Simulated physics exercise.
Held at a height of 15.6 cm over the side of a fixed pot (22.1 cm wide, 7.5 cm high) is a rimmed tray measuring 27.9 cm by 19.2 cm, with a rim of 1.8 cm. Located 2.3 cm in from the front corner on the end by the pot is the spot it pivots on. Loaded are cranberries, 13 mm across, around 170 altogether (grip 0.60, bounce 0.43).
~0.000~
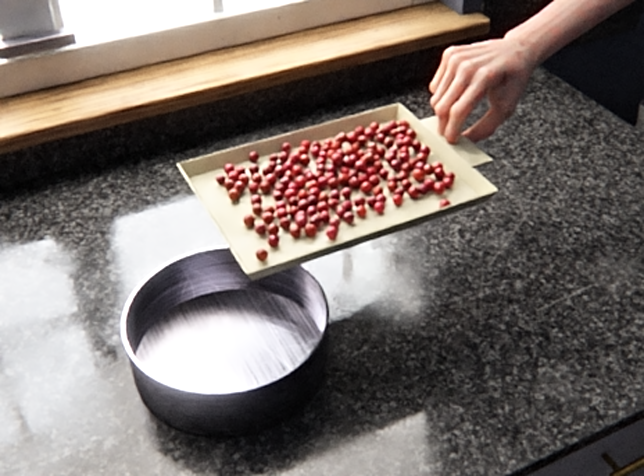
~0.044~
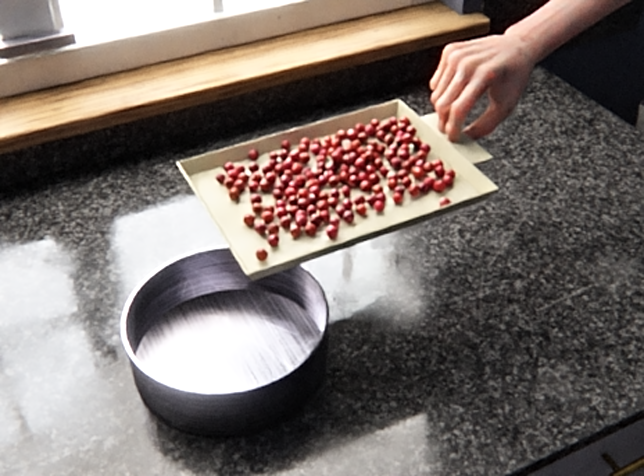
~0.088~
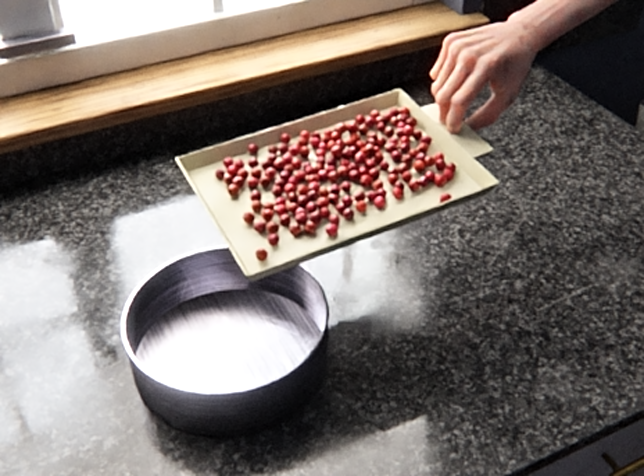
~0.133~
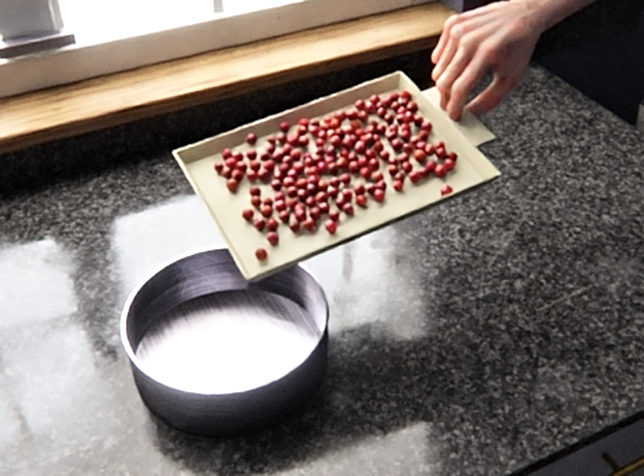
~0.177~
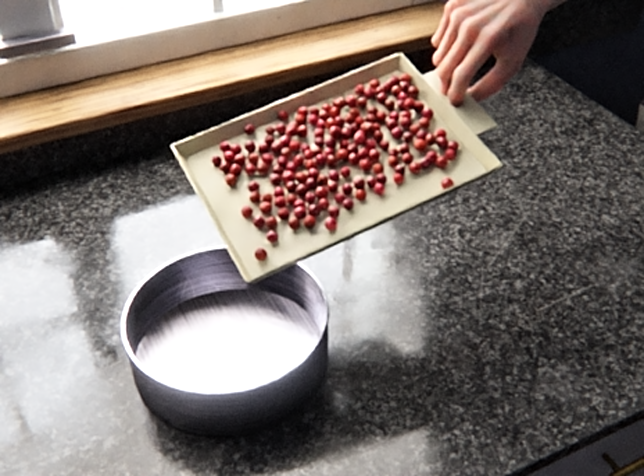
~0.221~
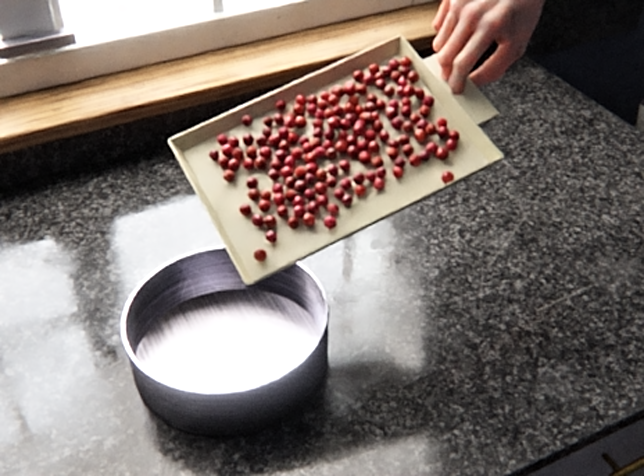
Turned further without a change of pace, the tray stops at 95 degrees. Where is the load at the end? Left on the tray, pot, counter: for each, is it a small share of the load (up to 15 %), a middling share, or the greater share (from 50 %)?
Tray: A small share, pot: The greater share, counter: A middling share.
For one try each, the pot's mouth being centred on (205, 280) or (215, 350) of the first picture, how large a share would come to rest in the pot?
Estimates: 0 % and 90 %, in that order.
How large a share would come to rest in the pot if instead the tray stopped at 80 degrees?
In that case, near 65 percent.
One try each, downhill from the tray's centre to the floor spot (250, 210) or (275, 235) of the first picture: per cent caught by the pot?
First try: About 60 percent; second try: About 80 percent.
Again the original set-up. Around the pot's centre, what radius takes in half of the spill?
Close to 18 cm, give or take.
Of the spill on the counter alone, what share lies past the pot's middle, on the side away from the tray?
Estimate: Roughly 60 per cent of the pieces.
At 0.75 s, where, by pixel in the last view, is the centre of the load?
At that time the load is centred around (264, 298).
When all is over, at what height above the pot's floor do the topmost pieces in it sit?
My guess is around 3.5 centimetres.
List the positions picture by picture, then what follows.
The first frame shows tray tilt 0 degrees, front corners at (252, 266) and (488, 188); middle of the pieces at (344, 180); pot at (226, 312).
The second frame shows tray tilt 1 degrees, front corners at (251, 266) and (488, 186); middle of the pieces at (344, 178).
The third frame shows tray tilt 4 degrees, front corners at (251, 268) and (489, 181), lowest corner left front; middle of the pieces at (344, 173).
The fourth frame shows tray tilt 9 degrees, front corners at (251, 270) and (490, 172), lowest corner left front; middle of the pieces at (343, 164).
The fifth frame shows tray tilt 14 degrees, front corners at (251, 272) and (492, 163), lowest corner left front; middle of the pieces at (343, 155).
The sixth frame shows tray tilt 19 degrees, front corners at (250, 274) and (493, 155), lowest corner left front; middle of the pieces at (342, 148); pot at (226, 312). Its pace works out near 120 degrees a second.
Then, at 0.54 s, tilt 57 degrees; the tray holds 100 %, the pot 0 %.
After 0.75 s, tilt 82 degrees; the tray holds 50 %, the pot 15 %.
After 1.07 s, tilt 95 degrees; the tray holds 0 %, the pot 65 %.
By 1.7 s all is still; tray 0 %, pot 65 %, counter 35 %.
